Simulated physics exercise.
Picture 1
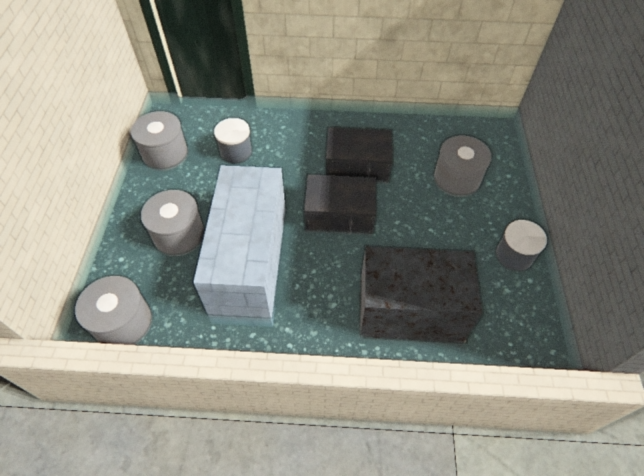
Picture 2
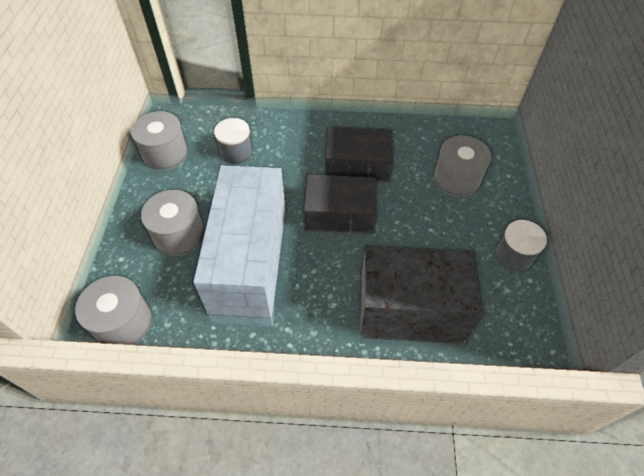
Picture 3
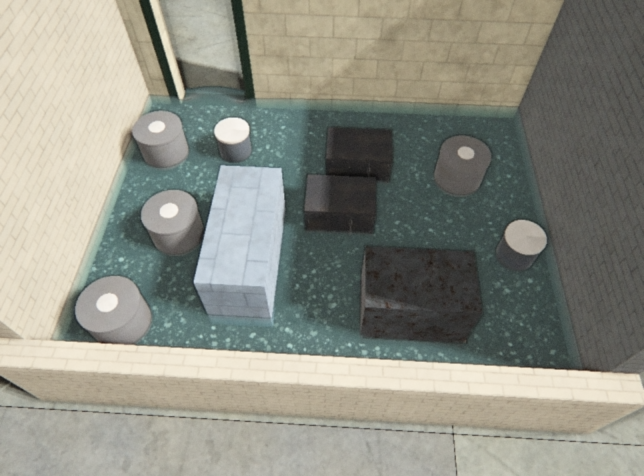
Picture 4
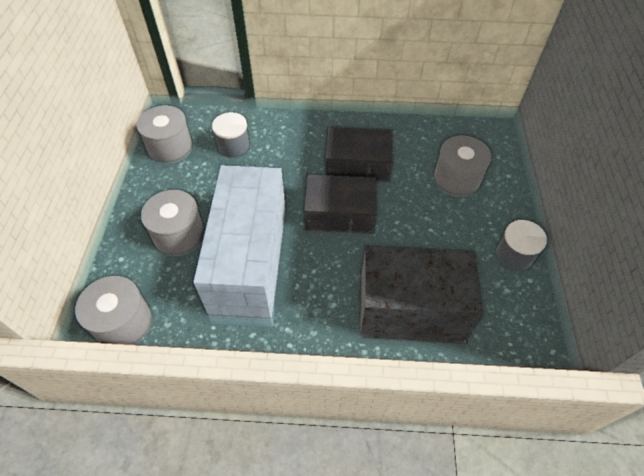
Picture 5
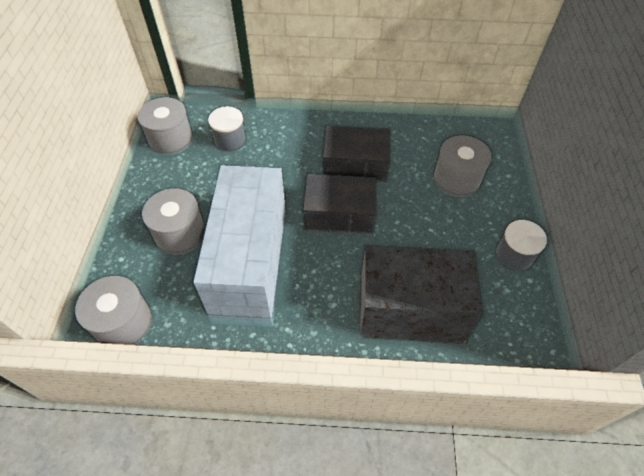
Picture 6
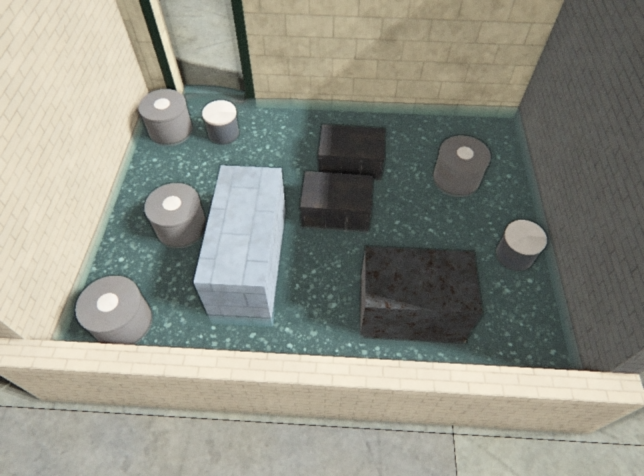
Dark door opening at the back of a flooded walled room, then grey cylinders and black blocks drifting slightly toward the back.
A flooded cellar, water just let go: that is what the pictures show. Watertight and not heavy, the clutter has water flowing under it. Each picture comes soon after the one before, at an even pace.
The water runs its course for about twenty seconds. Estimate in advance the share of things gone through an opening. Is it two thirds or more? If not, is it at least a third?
I expect the result to be the middle range.
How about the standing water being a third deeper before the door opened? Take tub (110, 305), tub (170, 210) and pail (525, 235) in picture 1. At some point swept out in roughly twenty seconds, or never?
Held back, swept away, held back.
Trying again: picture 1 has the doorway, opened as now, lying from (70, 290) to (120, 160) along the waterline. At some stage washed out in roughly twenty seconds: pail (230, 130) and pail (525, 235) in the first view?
Swept away and held back.
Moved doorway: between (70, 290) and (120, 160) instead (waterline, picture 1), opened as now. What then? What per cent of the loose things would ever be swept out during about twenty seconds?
I'd put it at 80 %.
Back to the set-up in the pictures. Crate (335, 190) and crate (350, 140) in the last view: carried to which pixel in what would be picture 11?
Estimated positions: (314, 167) and (316, 128), approximately.
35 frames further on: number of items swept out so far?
By that point the tally is 5.
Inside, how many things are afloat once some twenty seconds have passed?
That number is 3.
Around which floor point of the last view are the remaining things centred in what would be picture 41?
Average floor point: Approx. (324, 203).
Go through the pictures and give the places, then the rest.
The first picture shows a tub at (156, 128) floats; a pail at (232, 130) floats; 0 of 8 have shifted.
The second picture shows a tub at (156, 128), afloat; a pail at (232, 130) floats; 0 of 8 have shifted.
The third picture shows a tub at (157, 127), afloat; a pail at (232, 130), afloat; 0 of 8 have shifted.
The fourth picture shows a tub at (161, 122), afloat, close to its start; a pail at (229, 124) floats, close to its start; 2 of 8 have shifted.
The fifth picture shows a tub at (162, 113), afloat, close to its start; a pail at (226, 118) floats, close to its start; 2 of 8 have shifted.
The sixth picture shows a tub at (162, 104), afloat, a stride from its start; a pail at (219, 112), afloat, a stride from its start; 5 of 8 have shifted.
A moment on, 1 of 8 are out; 7 afloat.
Next, 2 of 8 are out; 6 afloat.
Later, 5 of 8 are out; 3 afloat.
In the end, 5 of 8 are out; 3 afloat.
